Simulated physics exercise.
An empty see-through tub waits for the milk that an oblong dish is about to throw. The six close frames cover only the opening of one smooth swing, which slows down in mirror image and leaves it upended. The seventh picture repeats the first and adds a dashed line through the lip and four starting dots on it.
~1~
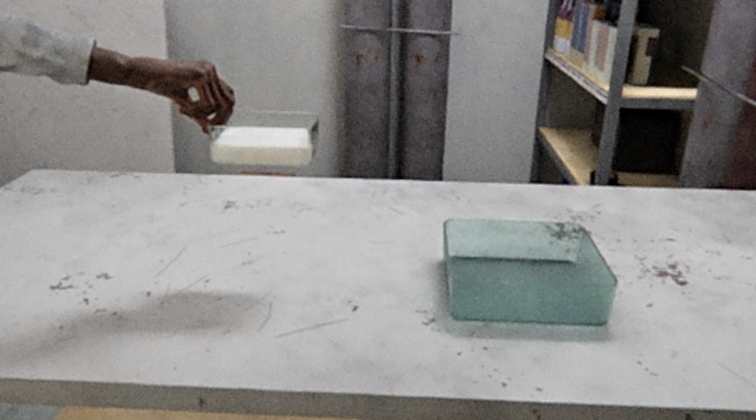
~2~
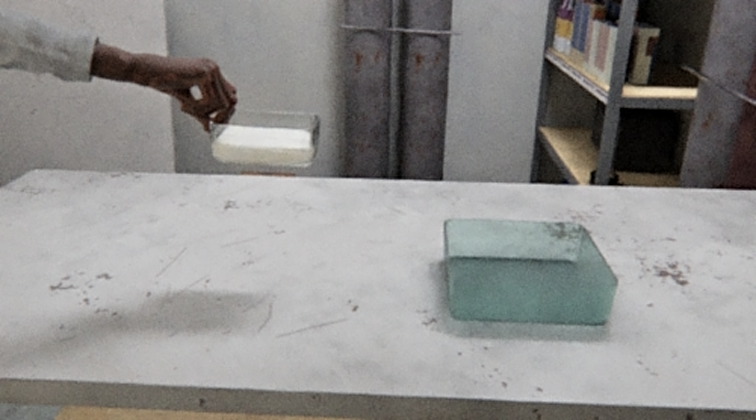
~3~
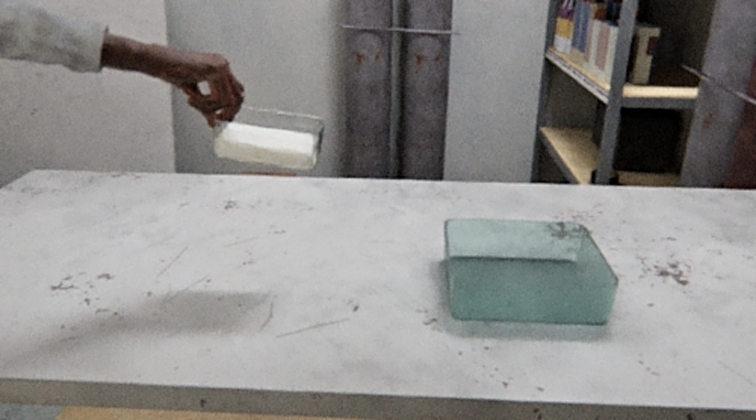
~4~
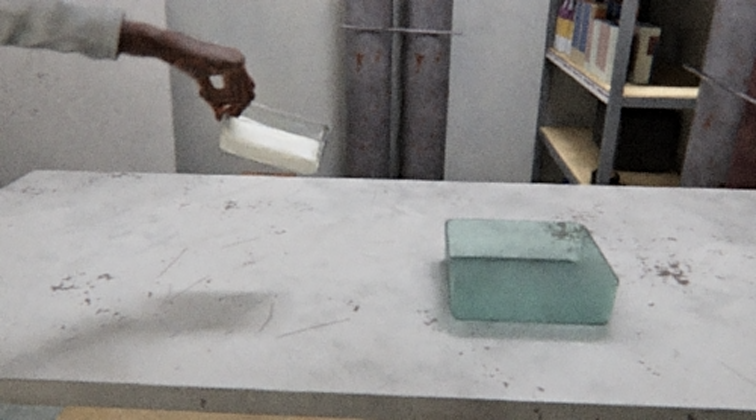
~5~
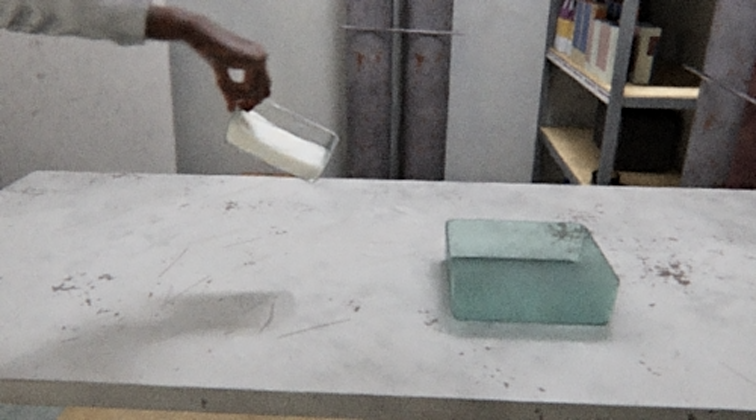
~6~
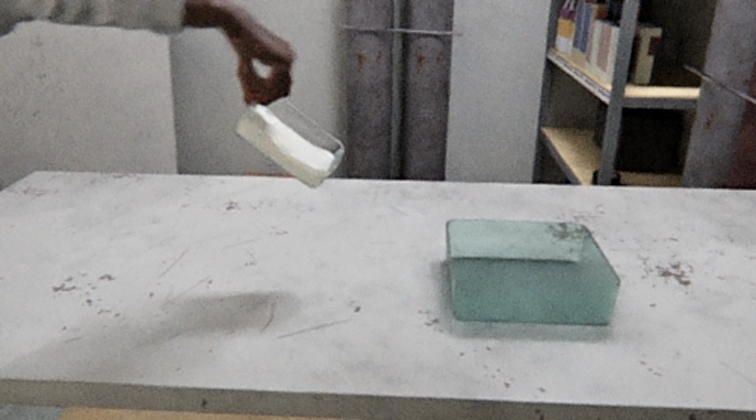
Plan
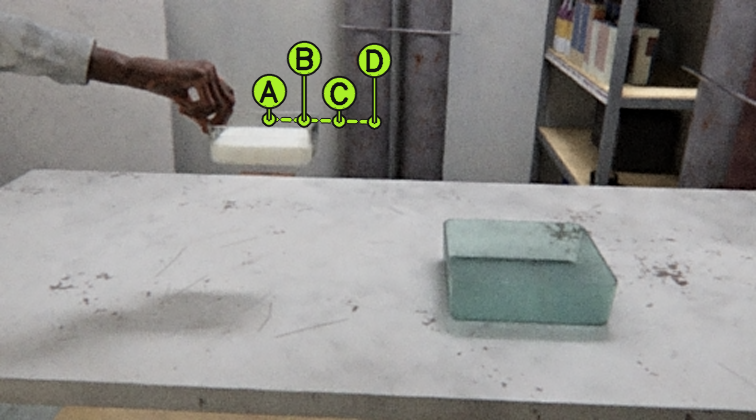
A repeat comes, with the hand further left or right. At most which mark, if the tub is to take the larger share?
Use spot C.
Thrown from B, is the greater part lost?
Yes, it does.
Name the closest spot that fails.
B.
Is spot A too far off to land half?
Yes, it does.
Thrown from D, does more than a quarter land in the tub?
Yes.
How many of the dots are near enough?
Two of them.
On the marked copy, A at (269, 119); B at (304, 120); C at (339, 121); D at (374, 122).
If A is chosen, about 0 % lands in the tub, 95 % falls short and 5 % goes beside or beyond.
If B is chosen, about 13 % lands in the tub, 82 % falls short and 5 % goes beside or beyond.
If C is chosen, about 70 % lands in the tub, 18 % falls short and 12 % goes beside or beyond.
If D is chosen, about 75 % lands in the tub, 6 % falls short and 19 % goes beside or beyond.
